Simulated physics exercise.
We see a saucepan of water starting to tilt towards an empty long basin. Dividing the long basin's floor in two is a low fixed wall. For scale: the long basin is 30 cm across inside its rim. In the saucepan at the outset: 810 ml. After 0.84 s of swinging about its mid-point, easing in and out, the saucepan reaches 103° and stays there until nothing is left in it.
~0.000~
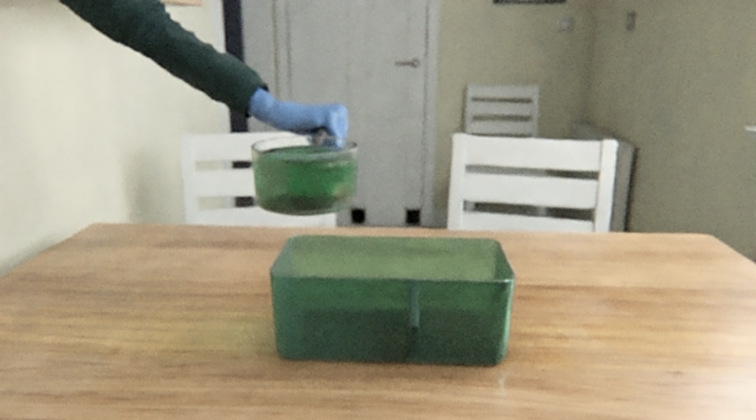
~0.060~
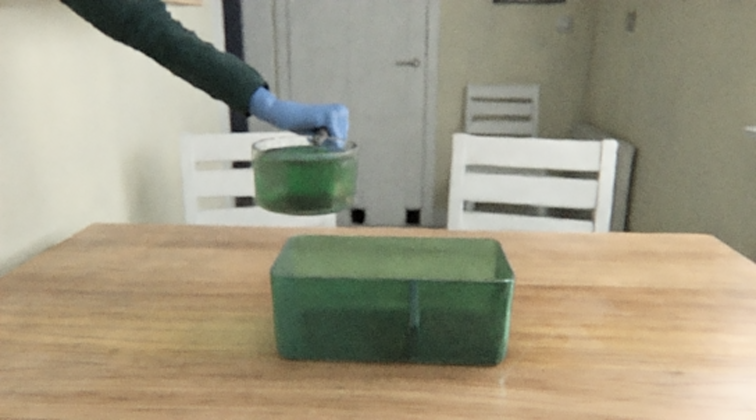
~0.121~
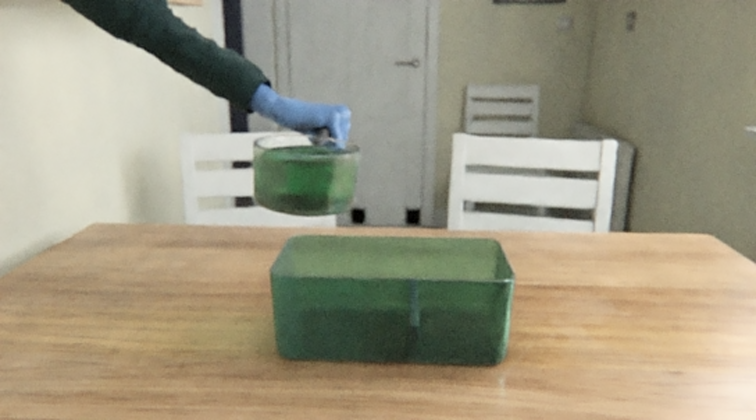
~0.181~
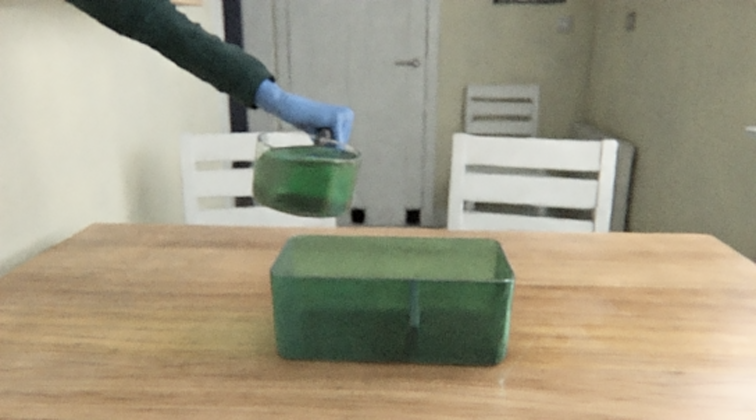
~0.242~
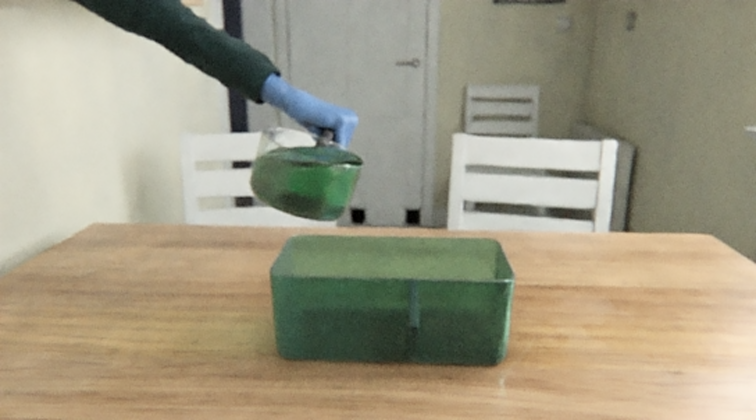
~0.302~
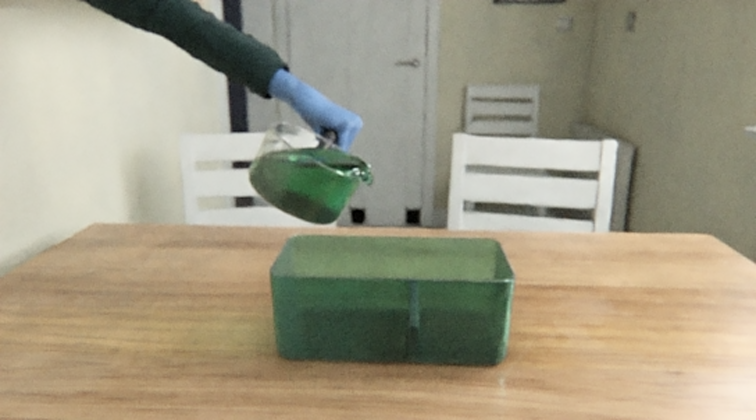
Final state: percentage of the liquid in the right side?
Approximately 27 %.
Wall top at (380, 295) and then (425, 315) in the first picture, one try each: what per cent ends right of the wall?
The first try gives 75 percent and the second 15 percent.
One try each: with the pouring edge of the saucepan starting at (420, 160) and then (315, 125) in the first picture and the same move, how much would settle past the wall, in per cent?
90 then 5 %.
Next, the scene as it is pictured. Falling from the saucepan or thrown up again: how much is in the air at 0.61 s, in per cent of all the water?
Near 30 in a hundred.
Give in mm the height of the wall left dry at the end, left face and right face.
It's around 26 mm on the left side and around 36 mm on the right side.
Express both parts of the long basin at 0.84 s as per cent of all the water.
Left roughly 60, right roughly 26.
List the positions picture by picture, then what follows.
In the first picture, it leans 0°; its right rim is at (357, 147); the water meets the walls at (257, 153) and (355, 154); the long basin's rim runs from (280, 254) to (506, 259); the wall's top is at (414, 301).
In the second picture, it leans 1°; its right rim is at (358, 149); the water meets the walls at (258, 152) and (356, 155).
In the third picture, it leans 5°; its right rim is at (359, 152); the water meets the walls at (259, 152) and (357, 156).
In the fourth picture, it leans 11°; its right rim is at (361, 158); the water meets the walls at (260, 152) and (360, 157).
In the fifth picture, it leans 20°; its right rim is at (363, 166); the water meets the walls at (260, 155) and (364, 161); 1 per cent is over the edge.
In the sixth picture, it leans 30°; its right rim is at (364, 176); the water meets the walls at (260, 154) and (365, 169); 4 per cent is over the edge.
Then, 0.61 s in, the tilt is 86° and 36 per cent is still to pour, 18 is left of the wall and 16 right of it.
Then, 0.84 s in, the tilt is 103° and 7 per cent is still to pour, 61 is left of the wall and 27 right of it.
Then, 1.08 s in, the tilt is 103° and 1 per cent is still to pour, 70 is left of the wall and 27 right of it.
Then, 1.34 s in, the tilt is 103° and 0 per cent is still to pour, 72 is left of the wall and 27 right of it.
Finally, 72 per cent lies left of the wall, 27 right of it and 1 outside.
